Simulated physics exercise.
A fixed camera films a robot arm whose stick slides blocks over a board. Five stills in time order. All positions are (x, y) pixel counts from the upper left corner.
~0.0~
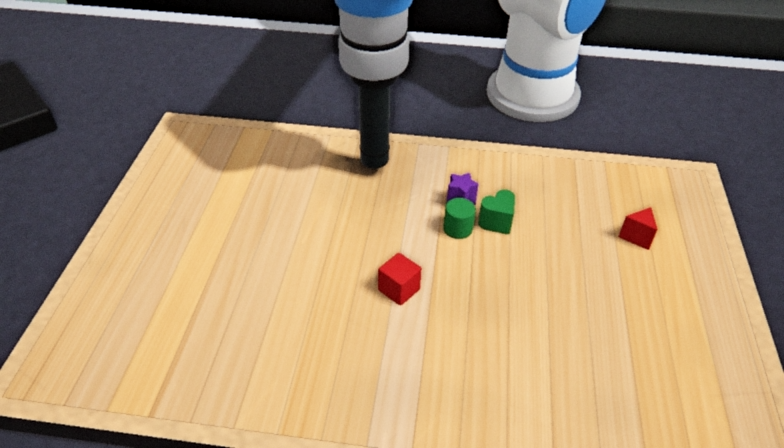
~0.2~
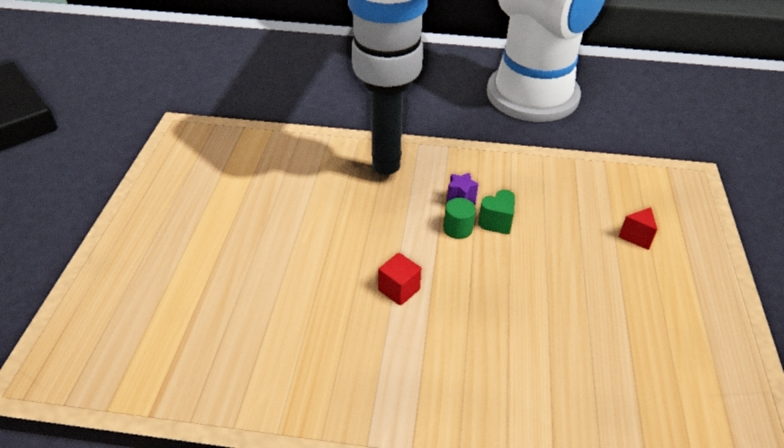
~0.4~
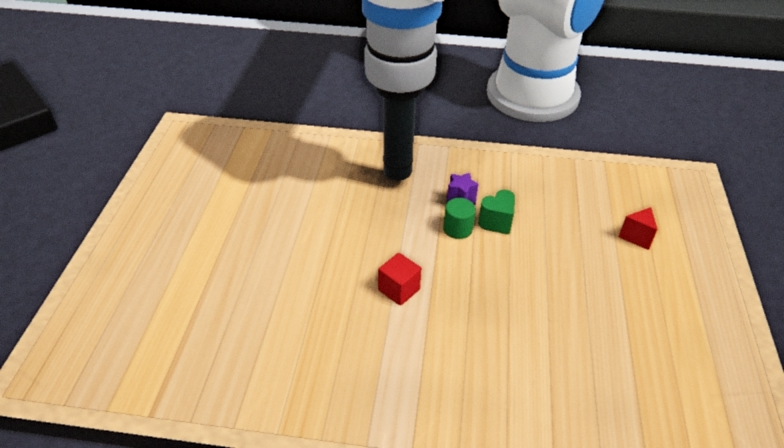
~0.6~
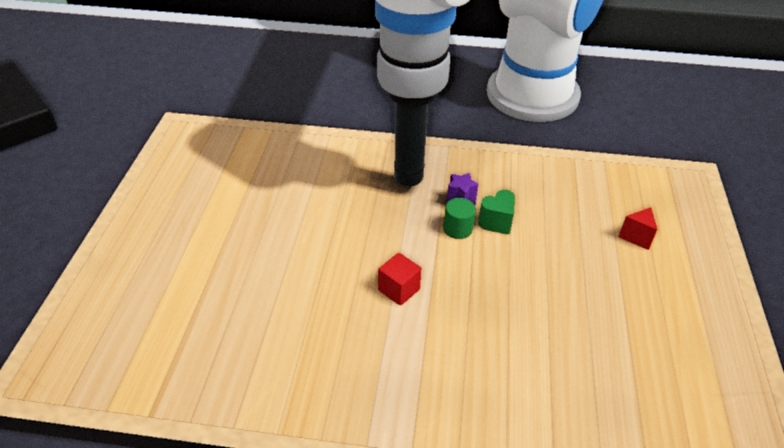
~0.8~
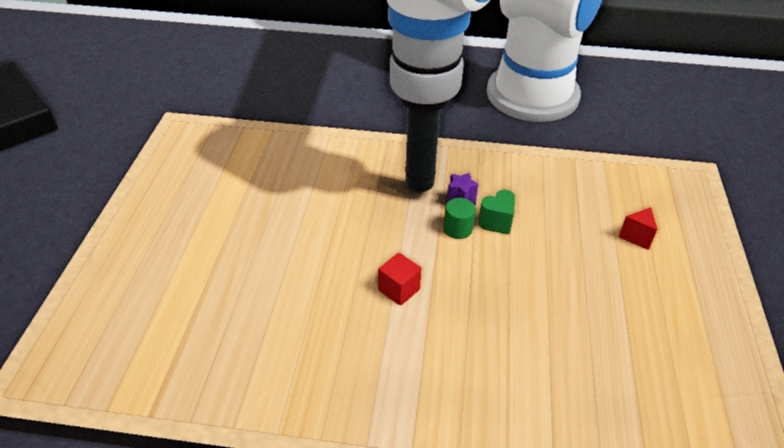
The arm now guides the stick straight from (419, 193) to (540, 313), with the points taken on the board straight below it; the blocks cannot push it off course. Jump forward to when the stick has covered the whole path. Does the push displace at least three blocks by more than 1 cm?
No, that is not how it ends up.
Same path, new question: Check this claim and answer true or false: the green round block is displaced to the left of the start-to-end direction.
That claim is true.
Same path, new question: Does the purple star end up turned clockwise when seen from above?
Short answer: No.
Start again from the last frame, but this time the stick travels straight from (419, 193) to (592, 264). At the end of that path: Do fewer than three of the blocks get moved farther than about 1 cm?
It seems not.
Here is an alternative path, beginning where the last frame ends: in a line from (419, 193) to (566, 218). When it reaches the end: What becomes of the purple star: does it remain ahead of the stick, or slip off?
Prediction: Still leading.
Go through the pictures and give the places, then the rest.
In the first frame, stick's lower end at (375, 161); green round block at (461, 207); purple star at (463, 181); green heart at (501, 201).
In the second frame, stick at (386, 167); blocks still.
In the third frame, stick at (398, 172); blocks still.
In the fourth frame, stick at (409, 178); blocks still.
In the fifth frame, stick at (420, 184); green round block at (461, 207); purple star at (463, 181); green heart at (501, 201).
What follows on the original path. One third of the way, stick at (454, 220); green round block at (481, 223); purple star at (467, 184), turned 35° anticlockwise.
Two thirds of the way, stick at (496, 260); green round block at (532, 252); purple star at (467, 184), turned 35° anticlockwise.
At the end, stick at (543, 303); green round block at (552, 260); purple star at (467, 184), turned 35° anticlockwise; green heart still.
